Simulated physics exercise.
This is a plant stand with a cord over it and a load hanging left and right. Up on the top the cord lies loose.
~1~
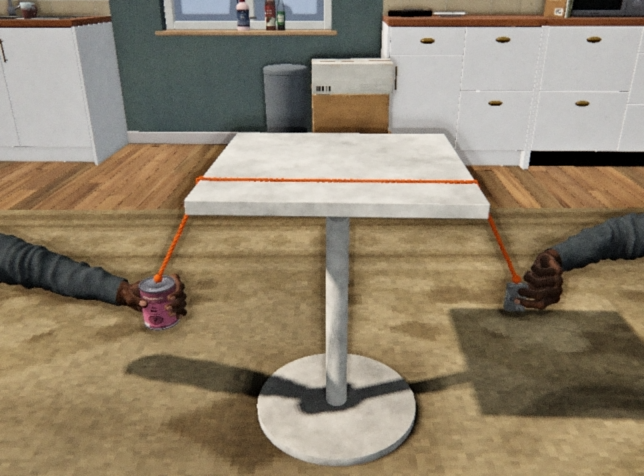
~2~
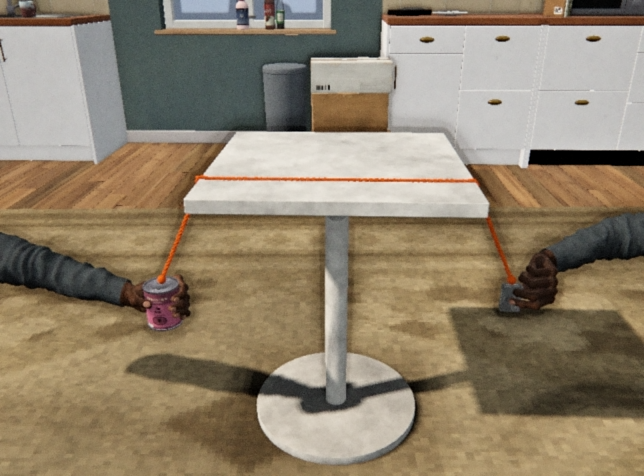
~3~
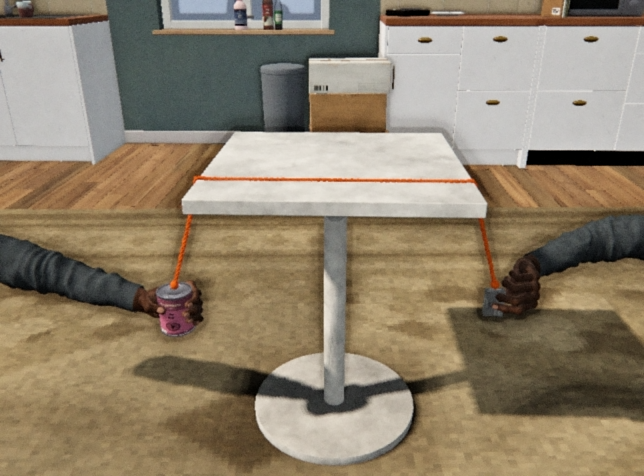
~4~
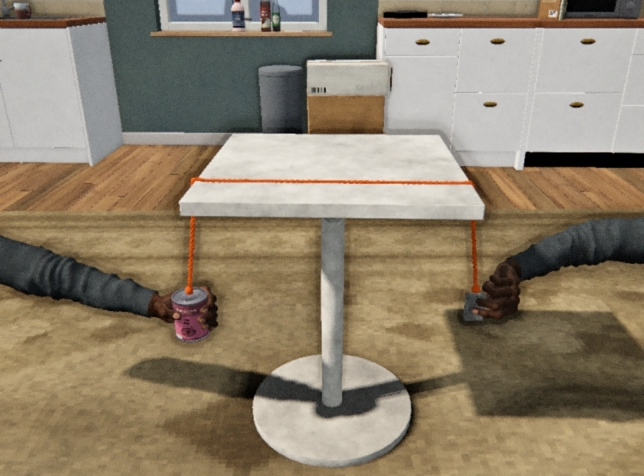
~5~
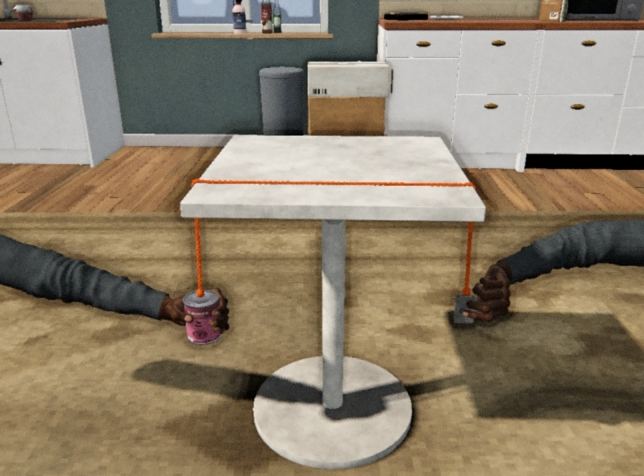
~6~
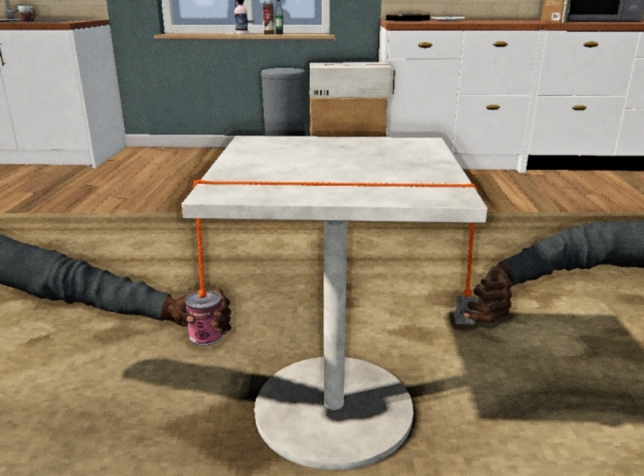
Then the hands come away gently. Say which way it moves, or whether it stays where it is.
You'll see it move leftward.
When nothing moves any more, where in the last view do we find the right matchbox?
Roughly (155, 432).
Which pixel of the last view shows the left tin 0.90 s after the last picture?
Its middle lands close to pixel (203, 438).
Then, 0.52 s on from there, left tin down on the floor near (228, 429); right matchbox pulled up onto the top.
Then, 0.90 s on from there, left tin down on the floor near (203, 438); right matchbox down on the floor.
In the end, left tin down on the floor near (180, 459); right matchbox down on the floor near (155, 432). The cord drops leftwards.
